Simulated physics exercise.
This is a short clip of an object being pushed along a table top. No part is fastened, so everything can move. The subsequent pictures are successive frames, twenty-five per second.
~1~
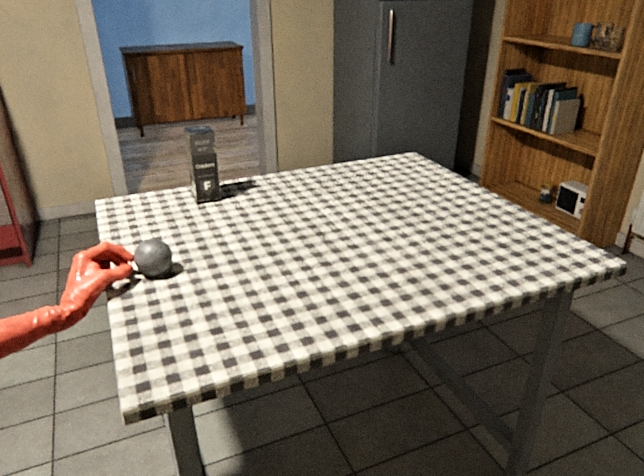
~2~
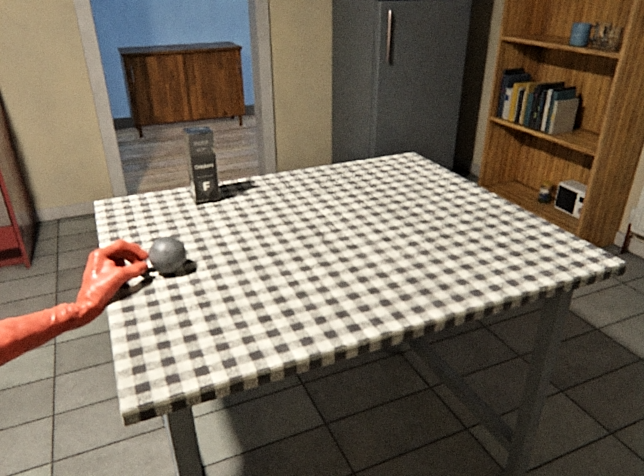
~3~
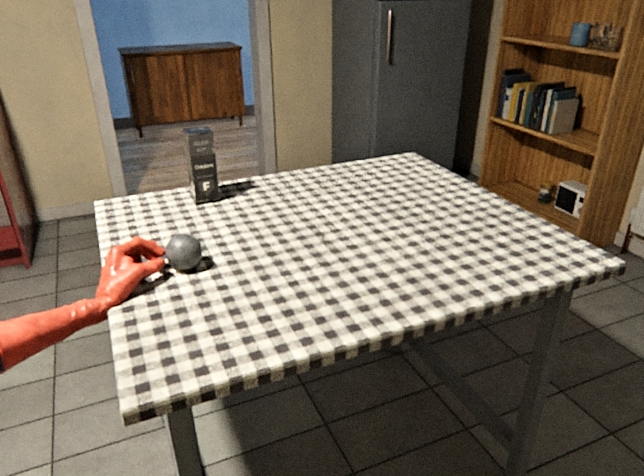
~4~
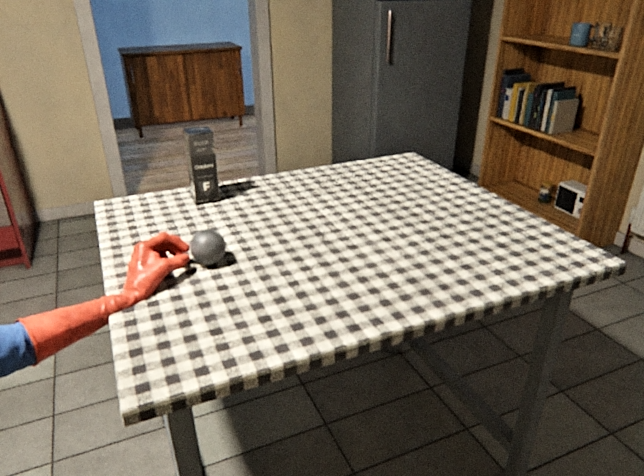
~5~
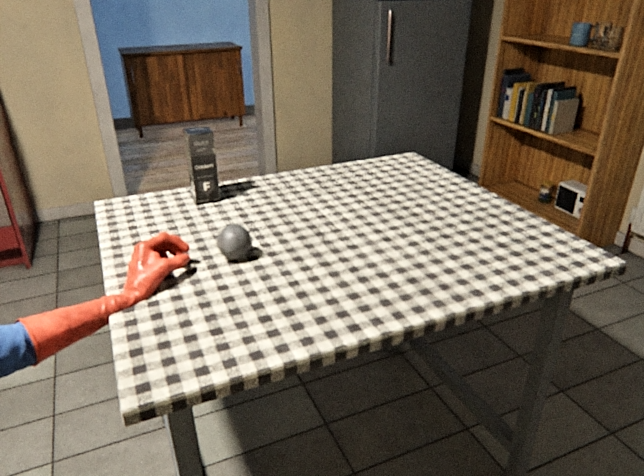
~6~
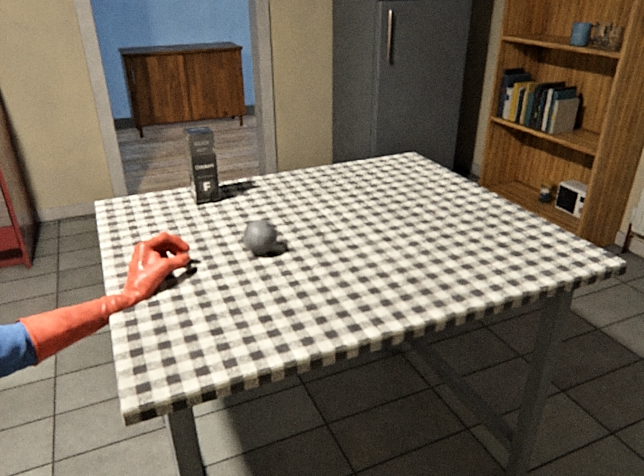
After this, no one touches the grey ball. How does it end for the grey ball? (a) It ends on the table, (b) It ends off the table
(b) It ends off the table.
Then, 0.40 s after the last picture, grey ball rolled well along near (461, 197).
Then, 0.80 s after the last picture, grey ball now off the table.
By the end, off the table, grey ball.
